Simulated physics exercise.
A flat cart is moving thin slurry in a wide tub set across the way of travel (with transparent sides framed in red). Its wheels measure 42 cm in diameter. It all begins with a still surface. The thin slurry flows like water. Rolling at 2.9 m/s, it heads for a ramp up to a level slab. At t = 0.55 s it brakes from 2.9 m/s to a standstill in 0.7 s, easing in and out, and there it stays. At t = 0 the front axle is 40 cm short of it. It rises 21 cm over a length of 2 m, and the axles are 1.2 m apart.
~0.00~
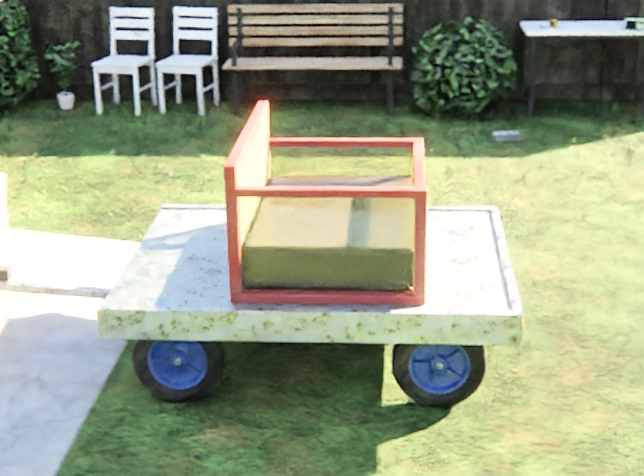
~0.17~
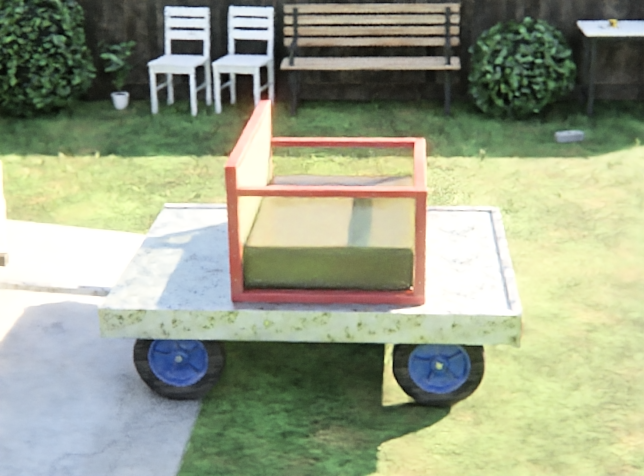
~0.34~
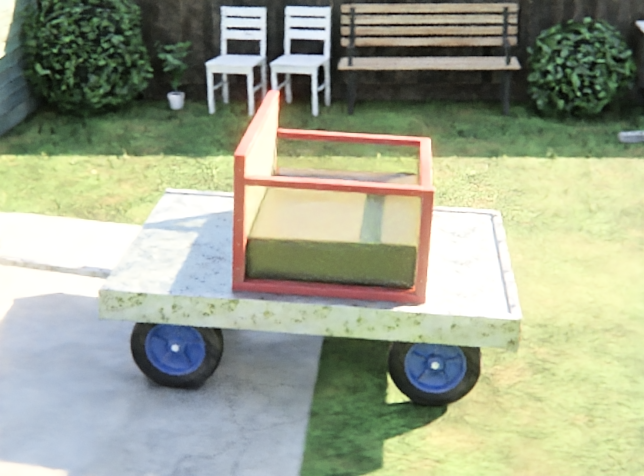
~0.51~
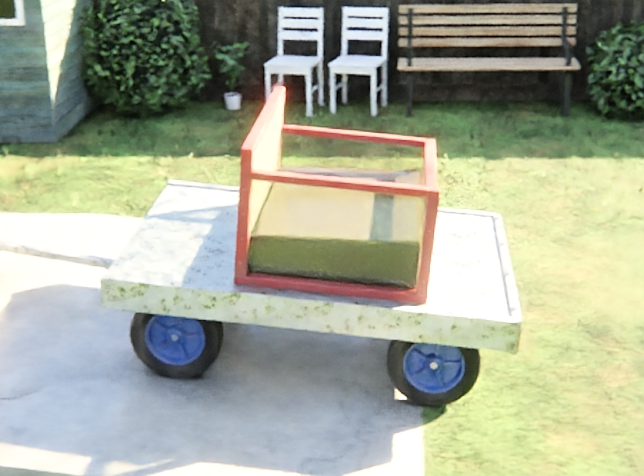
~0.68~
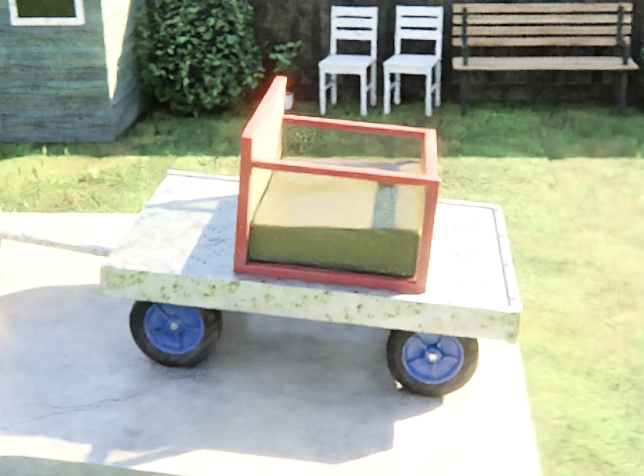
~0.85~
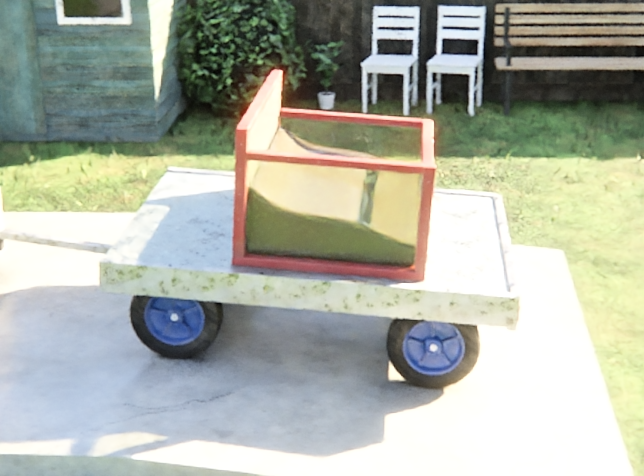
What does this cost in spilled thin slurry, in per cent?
Roughly 11 per cent of the thin slurry is lost.
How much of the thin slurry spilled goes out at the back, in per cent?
Some 90 per cent of it.
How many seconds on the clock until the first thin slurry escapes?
Near 1.5 s.
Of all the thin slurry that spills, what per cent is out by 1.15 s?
About 0 per cent.
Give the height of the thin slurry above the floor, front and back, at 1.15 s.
Front 58 cm, back 2 cm.
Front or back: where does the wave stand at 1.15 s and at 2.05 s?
At the front, then the back.
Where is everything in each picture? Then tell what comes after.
The first frame shows level at the front (260, 242); level at the back (397, 243); still flat; the front is on the left, levels are read along the near wall; a wheel hub at (439, 369).
The second frame shows level at the front (261, 241); level at the back (397, 243); still flat.
The third frame shows level at the front (265, 232); level at the back (401, 240); still flat; the tub is 4° nose up.
The fourth frame shows level at the front (268, 231); level at the back (405, 236); rising 4° towards the back; the tub is 6° nose up.
The fifth frame shows level at the front (268, 221); level at the back (405, 225); rising 5° towards the back; the tub is 6° nose up.
The sixth frame shows level at the front (266, 189); level at the back (400, 235); rising 15° towards the front; a wheel hub at (434, 350); the tub is 4° nose up.
After 1.15 s front 58 cm, middle 10 cm, back 2 cm above the floor; no loss so far.
After 1.65 s front 14 cm, middle 15 cm, back 34 cm above the floor; the loss stands at 1 per cent, over the far side.
After 2.05 s front 5 cm, middle 18 cm, back 31 cm above the floor; the loss stands at 10 per cent, over the back.
After 4.24 s the loss stands at 11 per cent, over the back, 19 of 165 litres.
